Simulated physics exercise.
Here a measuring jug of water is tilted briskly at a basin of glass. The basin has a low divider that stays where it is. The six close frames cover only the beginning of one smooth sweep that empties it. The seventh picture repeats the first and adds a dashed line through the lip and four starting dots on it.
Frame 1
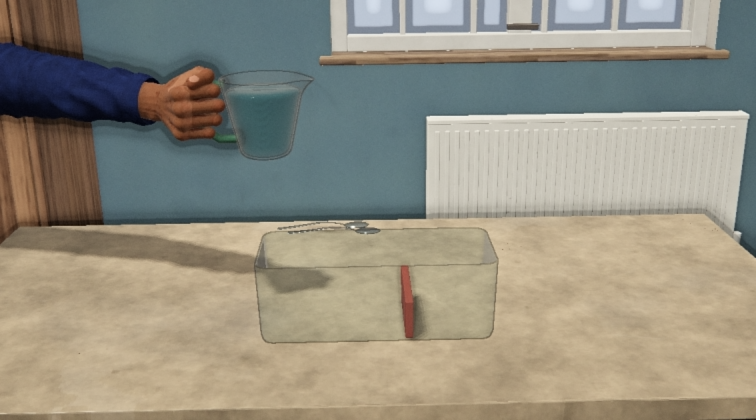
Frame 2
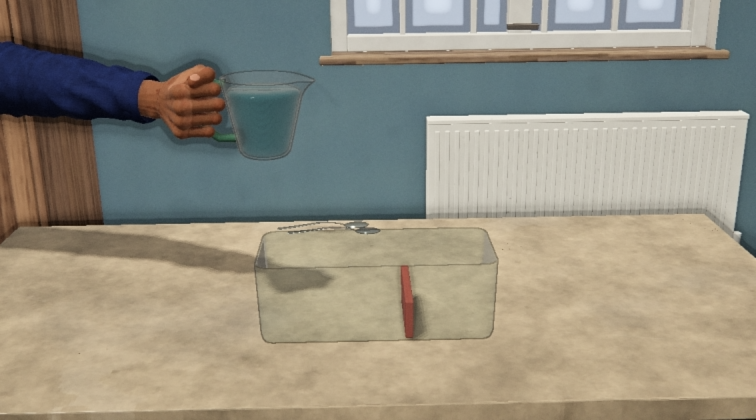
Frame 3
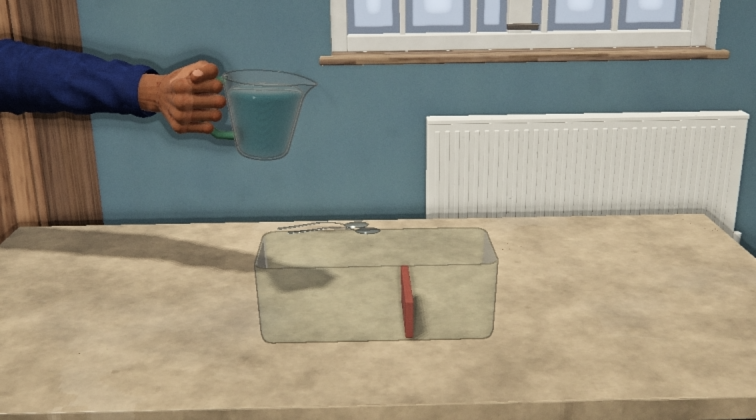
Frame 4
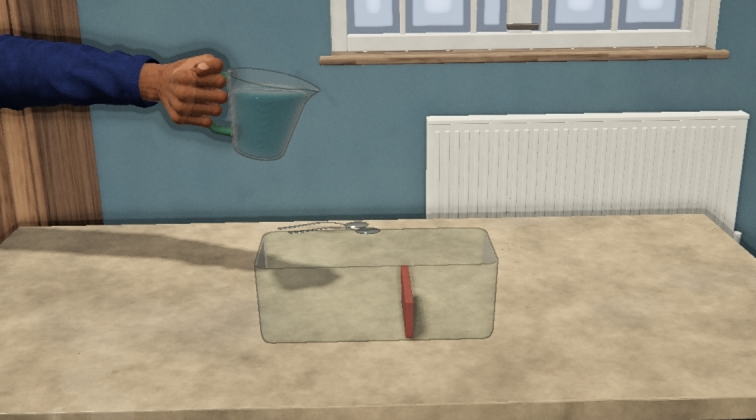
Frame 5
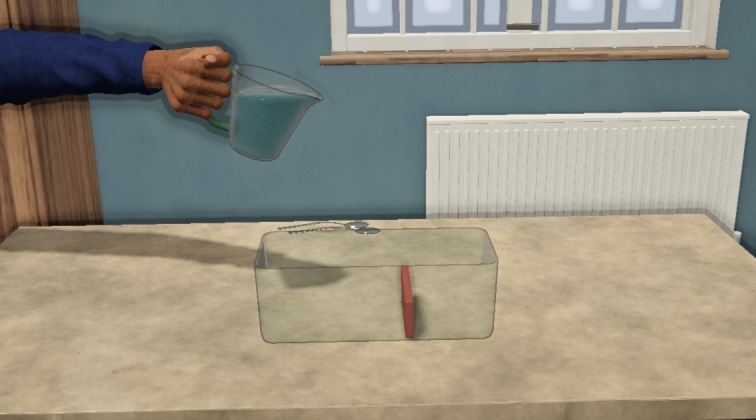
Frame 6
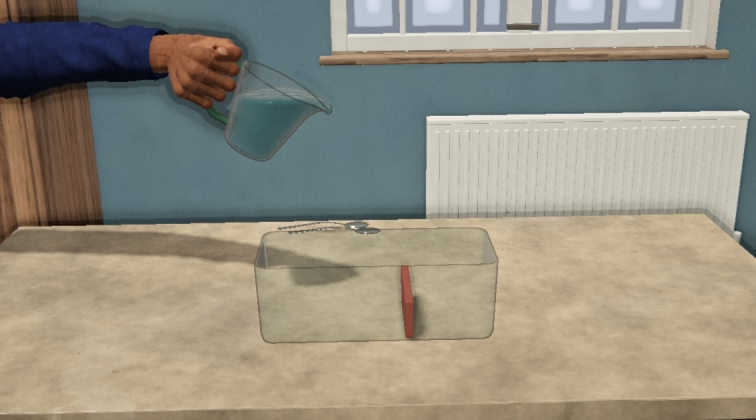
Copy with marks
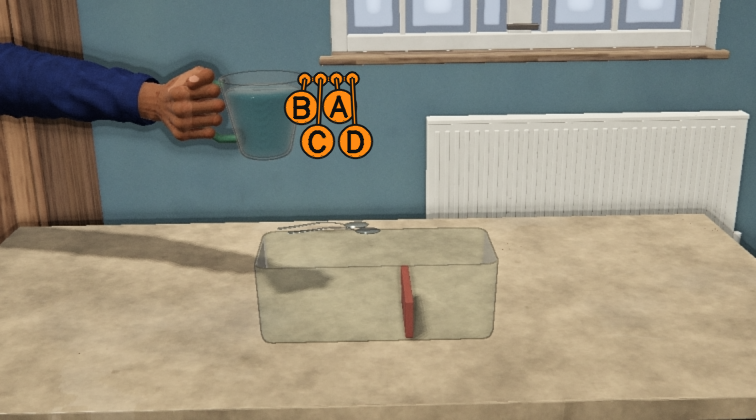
A hand in a dark blue sleeve reaches in from the left, holding a clear measuring jug of bluish water above a pale table, seen from the front and slightly above. Below sits a rectangular glass basin with an upright red divider right of its middle, silvery utensils behind it, and a blue wall, white radiator and window beyond. The jug starts upright, then the hand tilts it rightward until water reaches its lip, while the camera stays still.
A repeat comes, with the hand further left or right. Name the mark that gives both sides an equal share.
I would pick dot D.
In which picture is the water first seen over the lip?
Picture 6.
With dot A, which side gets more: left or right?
The left one.
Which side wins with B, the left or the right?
The left side.
In orange, A at (336, 79); B at (304, 79); C at (320, 79); D at (352, 78).
For dot A, about 79 % ends left of the wall and 16 % right of it; 5 % is lost outside.
For dot B, about 94 % ends left of the wall and 4 % right of it.
For dot C, about 92 % ends left of the wall and 4 % right of it; 4 % is lost outside.
For dot D, about 53 % ends left of the wall and 44 % right of it; 3 % is lost outside.
